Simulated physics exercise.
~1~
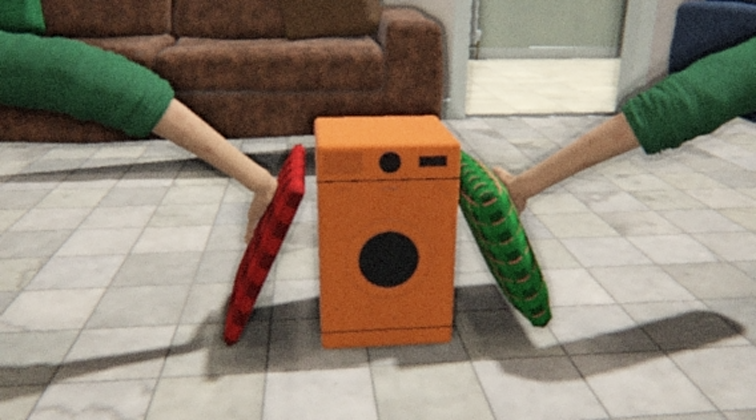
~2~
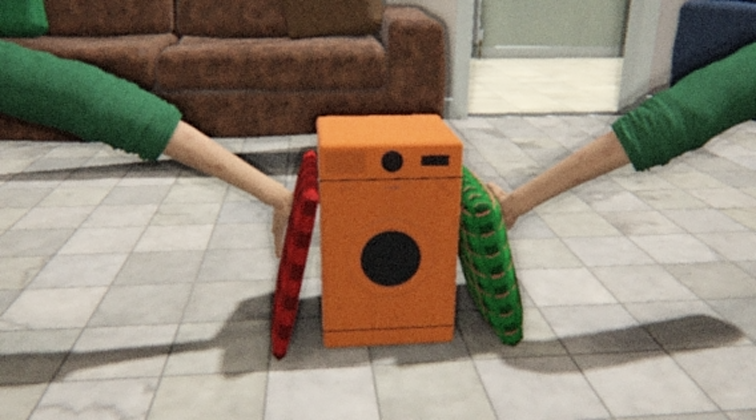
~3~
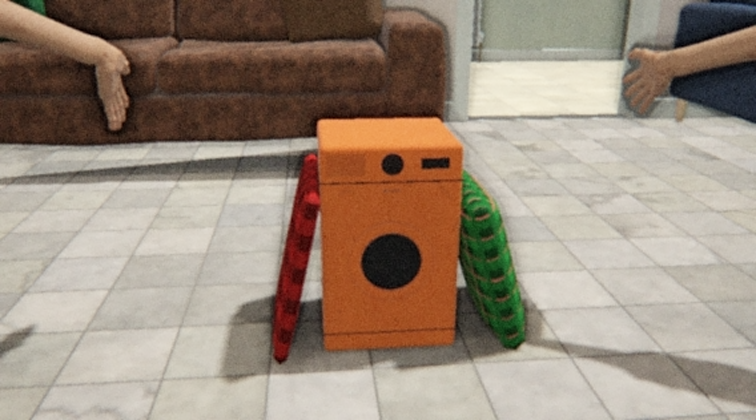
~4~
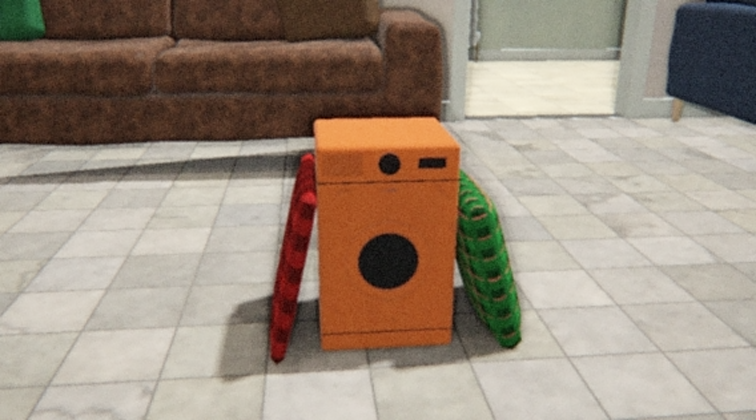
At the start, two hands in green sleeves hold a red seat pad and a green cushion at either side of an orange machine that looks like a small washer, on a pale tiled floor with a brown sofa behind. The hands bring the red pad in from the left and the green cushion in from the right, tilting both against the machine's sides. Then the hands let go and draw back, and soon they are out of view. The machine stays in its place throughout. At the end, the pad and the cushion are still leaning against it, one on each side.
